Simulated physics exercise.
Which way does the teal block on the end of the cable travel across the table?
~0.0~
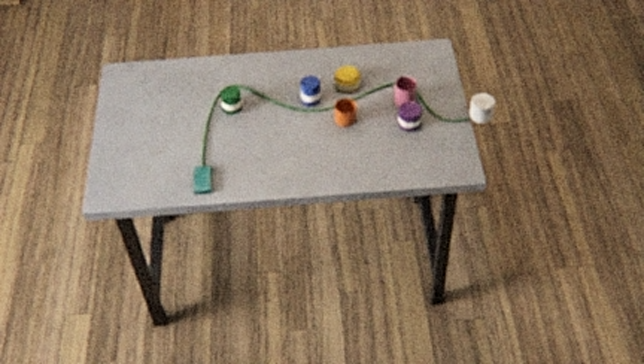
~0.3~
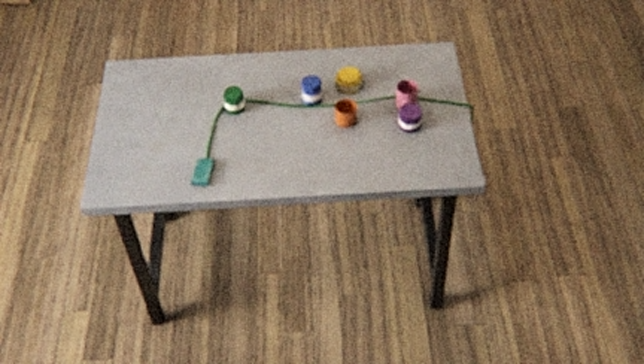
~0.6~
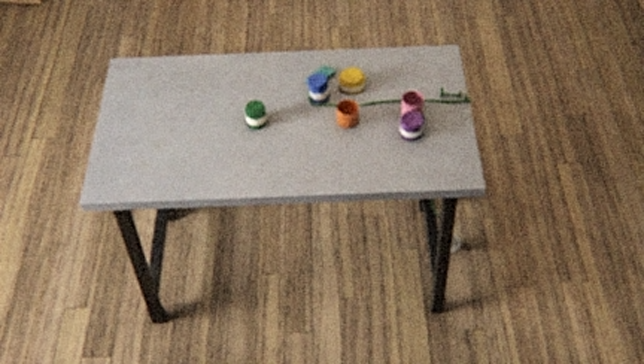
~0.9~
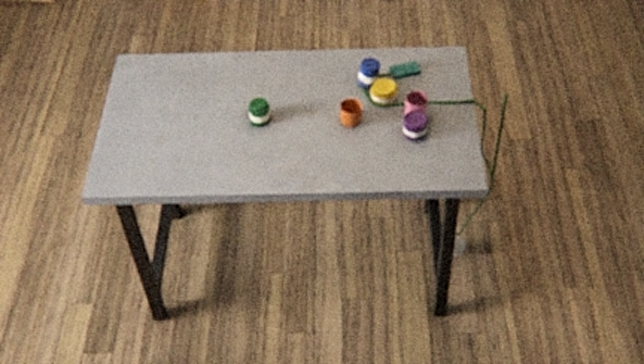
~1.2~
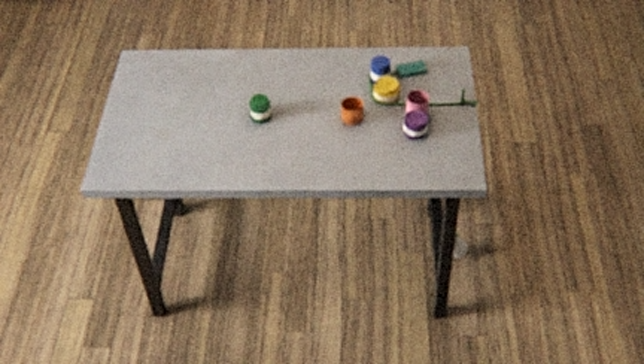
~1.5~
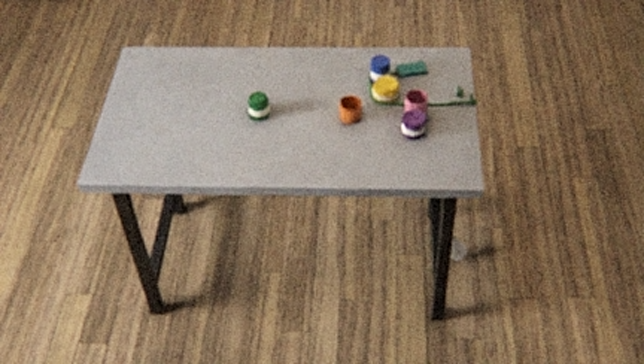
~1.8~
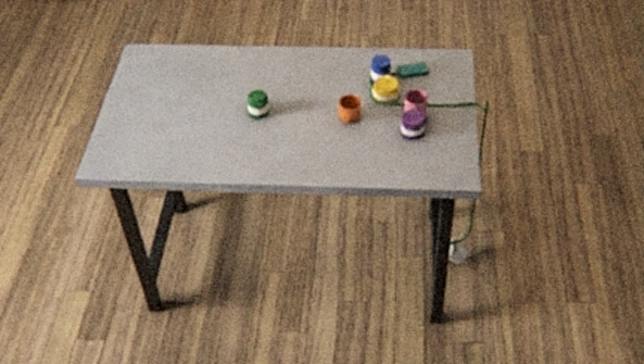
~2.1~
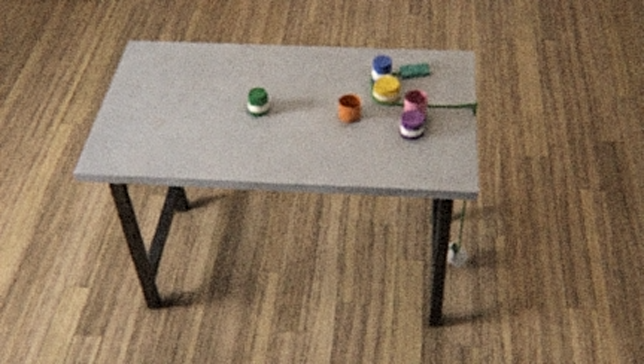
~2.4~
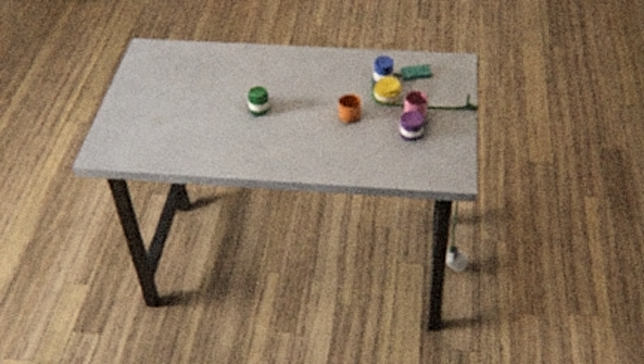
It moves to the right, ending near the blue and yellow pots.
Grey table with small colourful pots, a white object dropping off the right edge and its cable dragging a teal block rightward.
